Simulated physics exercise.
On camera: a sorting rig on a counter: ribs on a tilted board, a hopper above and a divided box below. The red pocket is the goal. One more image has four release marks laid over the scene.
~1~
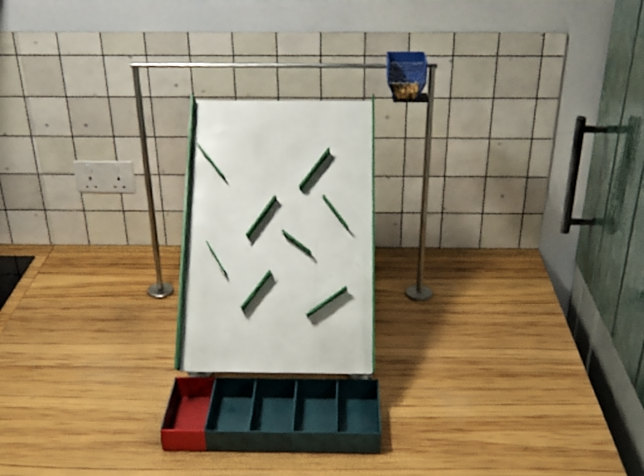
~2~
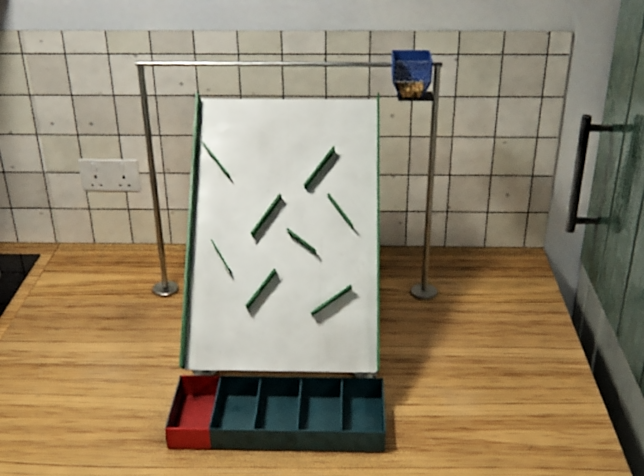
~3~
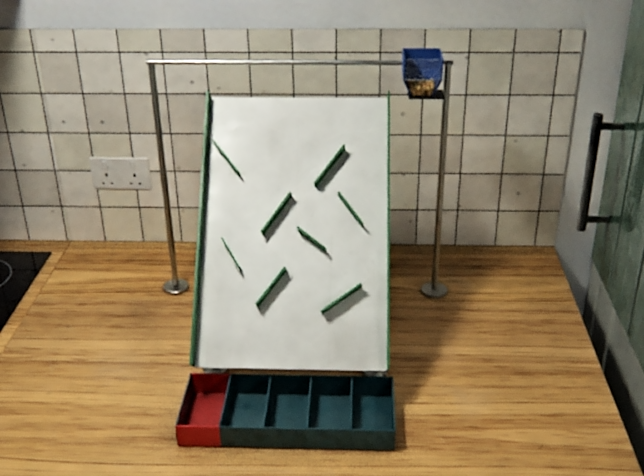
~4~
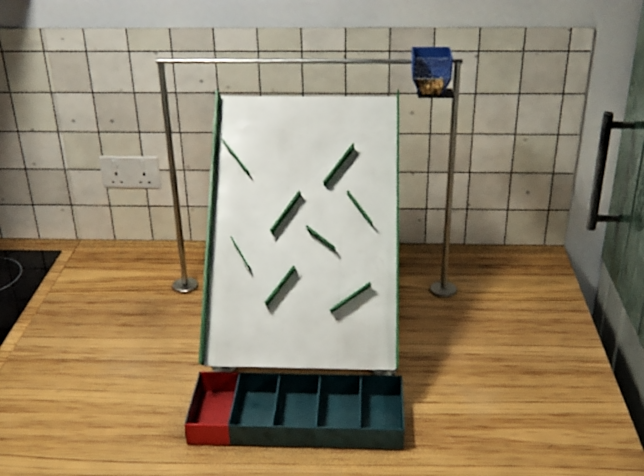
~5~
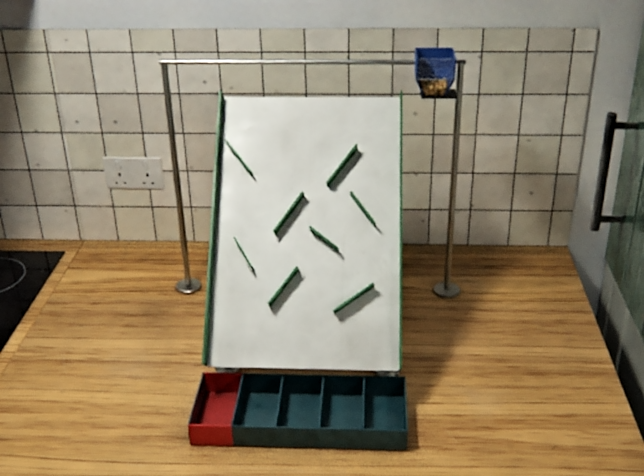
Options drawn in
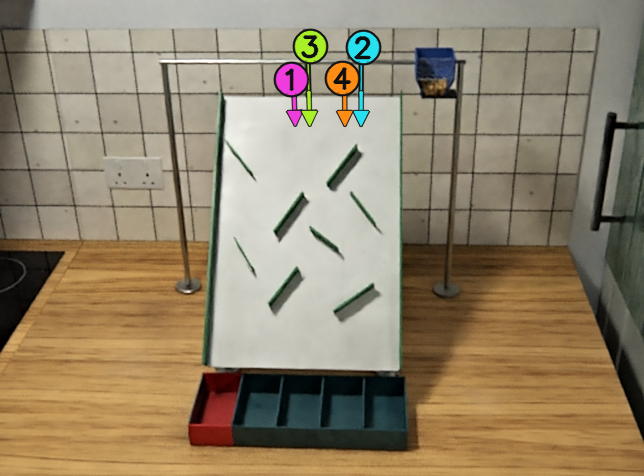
On a wooden kitchen counter against a tiled wall, seen from the front and slightly above, stands a tilted white board with green edges and slanted green ribs. A blue hopper holding small tan pieces hangs at the right of a metal rail above, and a divided box below has a red leftmost pocket beside dark green ones. The camera shifts slightly left, sliding everything rightward in view, while the rig itself stays still.
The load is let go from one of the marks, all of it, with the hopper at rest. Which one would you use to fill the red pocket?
Best: 4.
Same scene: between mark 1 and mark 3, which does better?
1 it is.
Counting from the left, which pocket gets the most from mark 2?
It is the fifth one.
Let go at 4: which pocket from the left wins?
The first.
On the marked copy, mark 1 meets the board at (295, 120); mark 2 meets the board at (361, 120); mark 3 meets the board at (309, 120); mark 4 meets the board at (344, 120).
If 1 is chosen, about half in the red pocket, about half in other pockets.
If 2 is chosen, about a third in the red pocket, about two thirds in other pockets, a stray few outside the box.
If 3 is chosen, about a third in the red pocket, about two thirds in other pockets.
If 4 is chosen, about two thirds in the red pocket, about a third in other pockets, a stray few outside the box.
